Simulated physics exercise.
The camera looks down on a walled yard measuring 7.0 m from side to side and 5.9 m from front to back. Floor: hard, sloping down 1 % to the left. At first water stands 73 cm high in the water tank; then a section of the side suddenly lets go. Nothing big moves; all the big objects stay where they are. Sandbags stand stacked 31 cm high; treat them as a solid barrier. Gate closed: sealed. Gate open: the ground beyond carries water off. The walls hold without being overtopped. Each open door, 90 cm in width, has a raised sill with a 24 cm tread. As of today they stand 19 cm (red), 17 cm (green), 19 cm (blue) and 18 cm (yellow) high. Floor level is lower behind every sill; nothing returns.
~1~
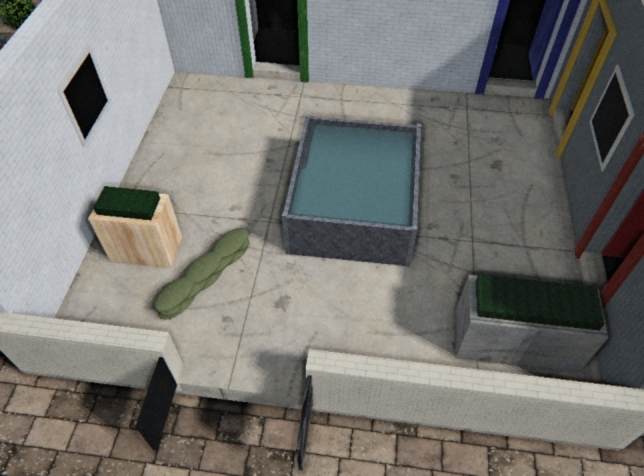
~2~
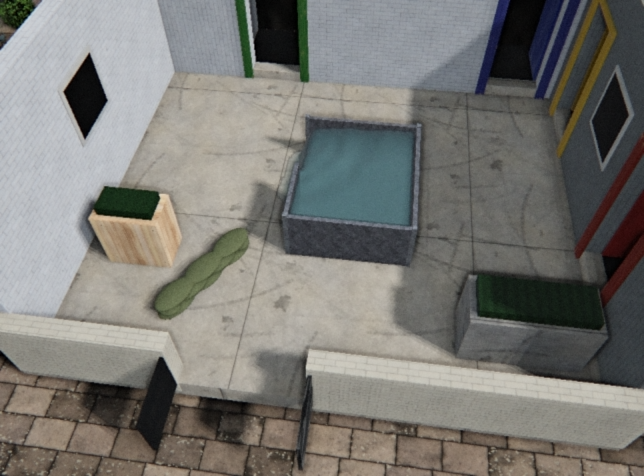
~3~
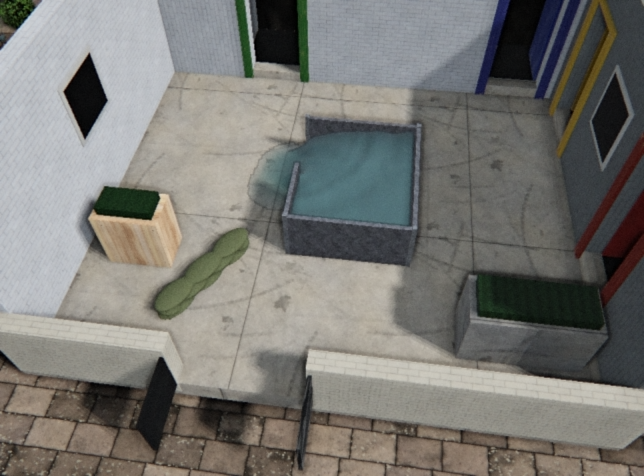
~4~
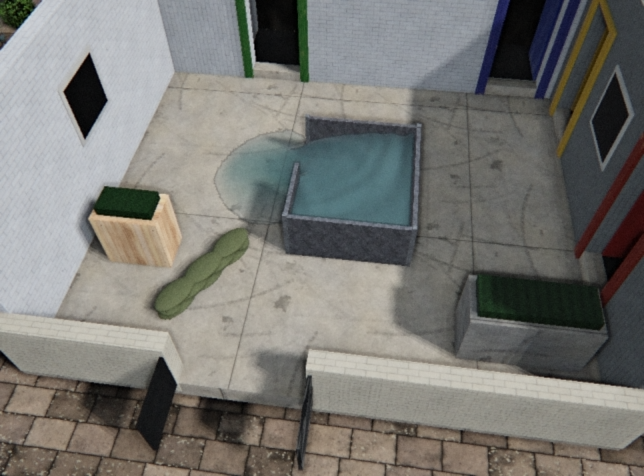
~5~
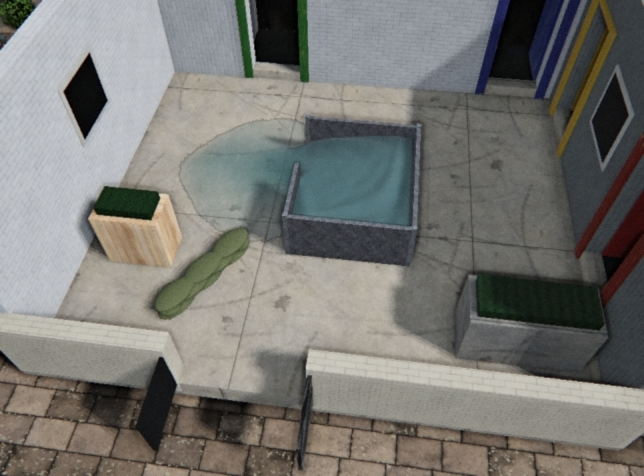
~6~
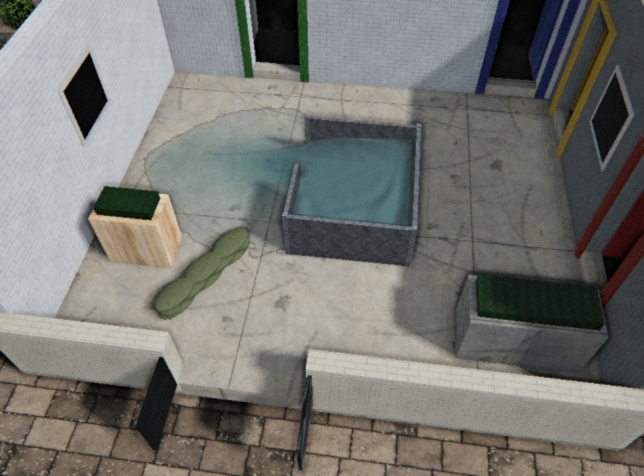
A dark stone tank of blue-green water stands near the middle of a walled yard with a pale, cracked floor, seen from above by a still camera. Green, blue, yellow and red surrounds mark the openings, with a wooden planter and green sandbags left and a grey planter right. Water pours through a gap in the tank's left side and spreads leftward in a widening, rounded sheet.
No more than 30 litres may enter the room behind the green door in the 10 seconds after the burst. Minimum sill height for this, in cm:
7 cm, roughly.
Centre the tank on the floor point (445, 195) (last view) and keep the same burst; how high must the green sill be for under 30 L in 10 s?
Then roughly 11.5 cm.
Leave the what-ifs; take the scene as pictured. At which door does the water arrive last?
That would be the red door.
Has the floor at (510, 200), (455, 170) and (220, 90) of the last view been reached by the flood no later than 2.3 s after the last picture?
First bone-dry, second bone-dry, third wet through.
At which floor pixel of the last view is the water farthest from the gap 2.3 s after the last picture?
Around pixel (42, 347).
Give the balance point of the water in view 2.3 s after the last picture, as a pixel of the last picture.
The centre of all the water is around (247, 177).
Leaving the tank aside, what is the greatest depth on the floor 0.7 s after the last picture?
36 cm.
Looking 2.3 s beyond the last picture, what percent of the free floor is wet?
Close to 35 per cent of it is wet.
Then, 0.7 s after the last picture water covers 25 % of the floor, deepest (36 cm) near (295, 167); it has not reached the green door.
Then, 2.3 s after the last picture water covers 35 % of the floor, deepest (29 cm) near (156, 112); 13 cm at the green door, 0 litres in over its 17 cm sill.
Then, 9.3 s after the last picture water covers 95 % of the floor, deepest (12 cm) near (146, 132); 8 cm at the green door, 0 litres in over its 17 cm sill.
At the green door as built, the water peaked near 13 cm, 2.5 s after the last picture.
With a sill of 6.5 cm, 39 litres would have come in within the 10 s; with 8.5 cm, 15 litres. So under 30 litres takes about 7 cm.
